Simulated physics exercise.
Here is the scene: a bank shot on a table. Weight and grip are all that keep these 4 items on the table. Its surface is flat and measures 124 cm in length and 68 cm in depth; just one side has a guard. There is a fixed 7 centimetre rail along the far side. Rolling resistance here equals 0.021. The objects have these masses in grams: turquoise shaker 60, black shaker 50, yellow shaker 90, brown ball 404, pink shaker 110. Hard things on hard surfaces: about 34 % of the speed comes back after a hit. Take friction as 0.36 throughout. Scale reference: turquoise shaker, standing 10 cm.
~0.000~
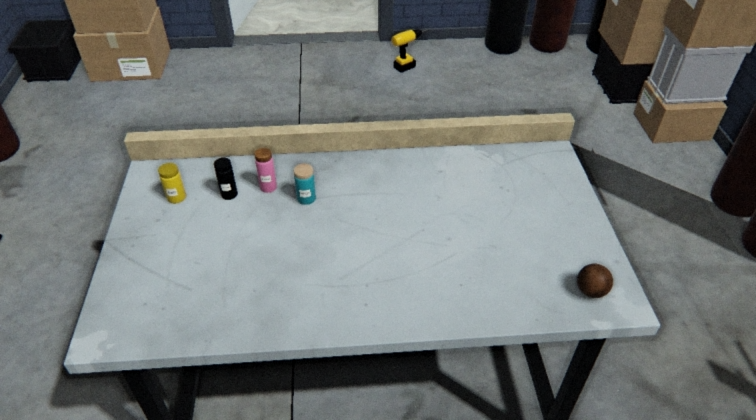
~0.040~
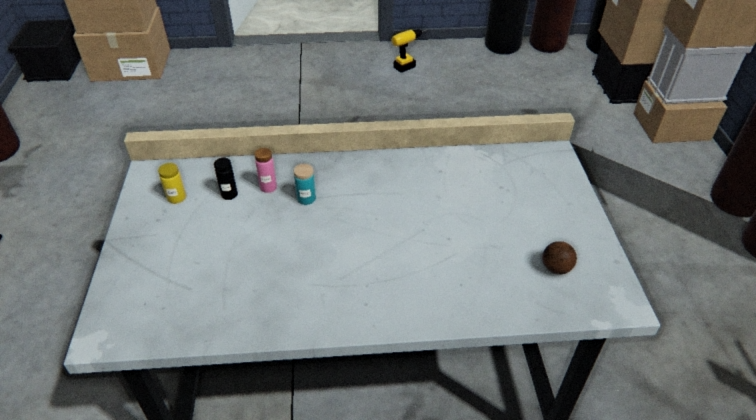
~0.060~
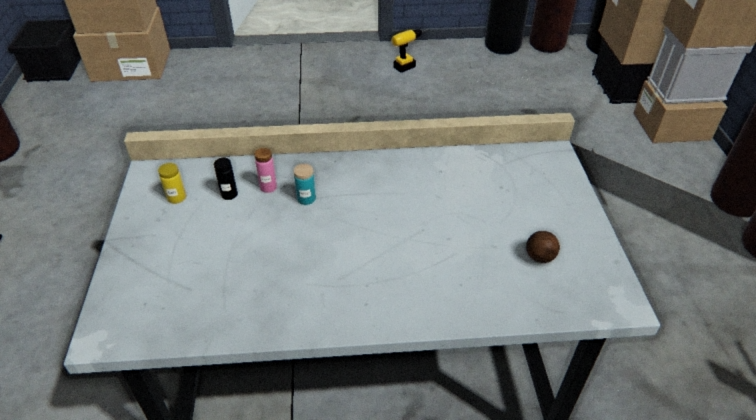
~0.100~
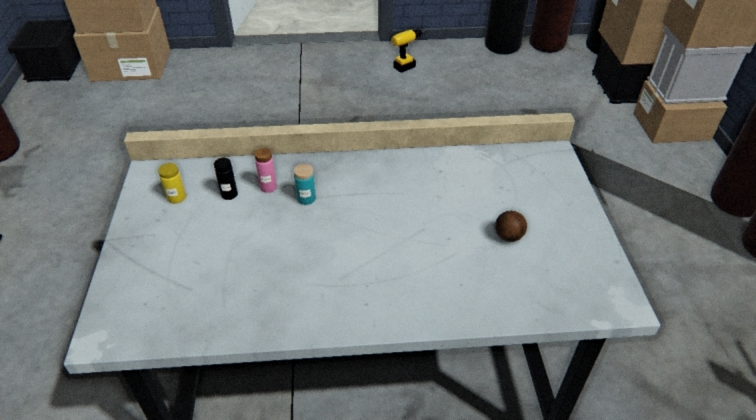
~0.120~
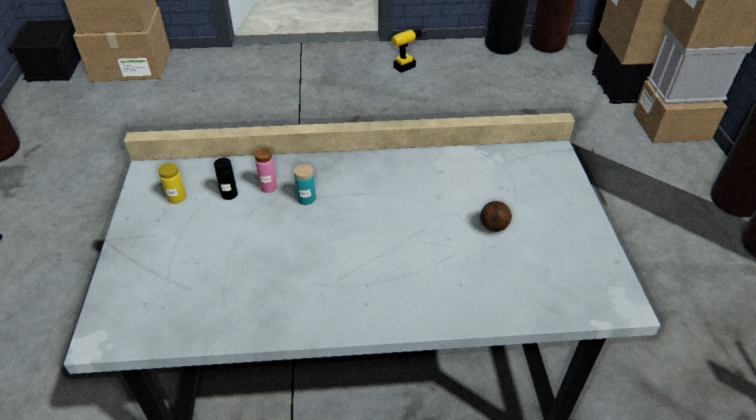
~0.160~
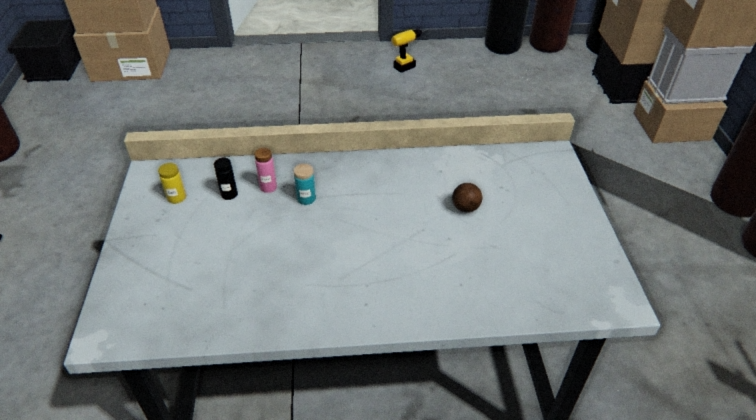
In a garage or workshop with a grey concrete floor, a pale table with a wooden guard along its far edge is seen from above at an angle by a still camera. Yellow, black, pink and turquoise shakers stand at the back left, with boxes and a yellow drill on the floor beyond. A brown ball rolls from the front right diagonally leftward and away across the tabletop, while the shakers stay still.
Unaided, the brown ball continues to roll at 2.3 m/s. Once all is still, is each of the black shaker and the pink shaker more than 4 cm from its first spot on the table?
The black shaker: Yes; the pink shaker: Yes.
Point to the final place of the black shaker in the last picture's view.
At pixel (169, 199) or so, give or take.
Around 0.66 s, brown ball near (255, 185); pink shaker at 13° to upright near (228, 167); black shaker at 14° to upright near (216, 181); turquoise shaker at 53° to upright.
Around 1.06 s, brown ball near (159, 217); black shaker on its side near (169, 199); pink shaker on its side near (201, 169); turquoise shaker on its side.
Finally (2.0 s), on their side or leaning hard on the table, turquoise shaker, black shaker and pink shaker; yellow shaker still in place (within 4 cm). Final places as that camera would see them, black shaker near (169, 199), pink shaker near (201, 169).
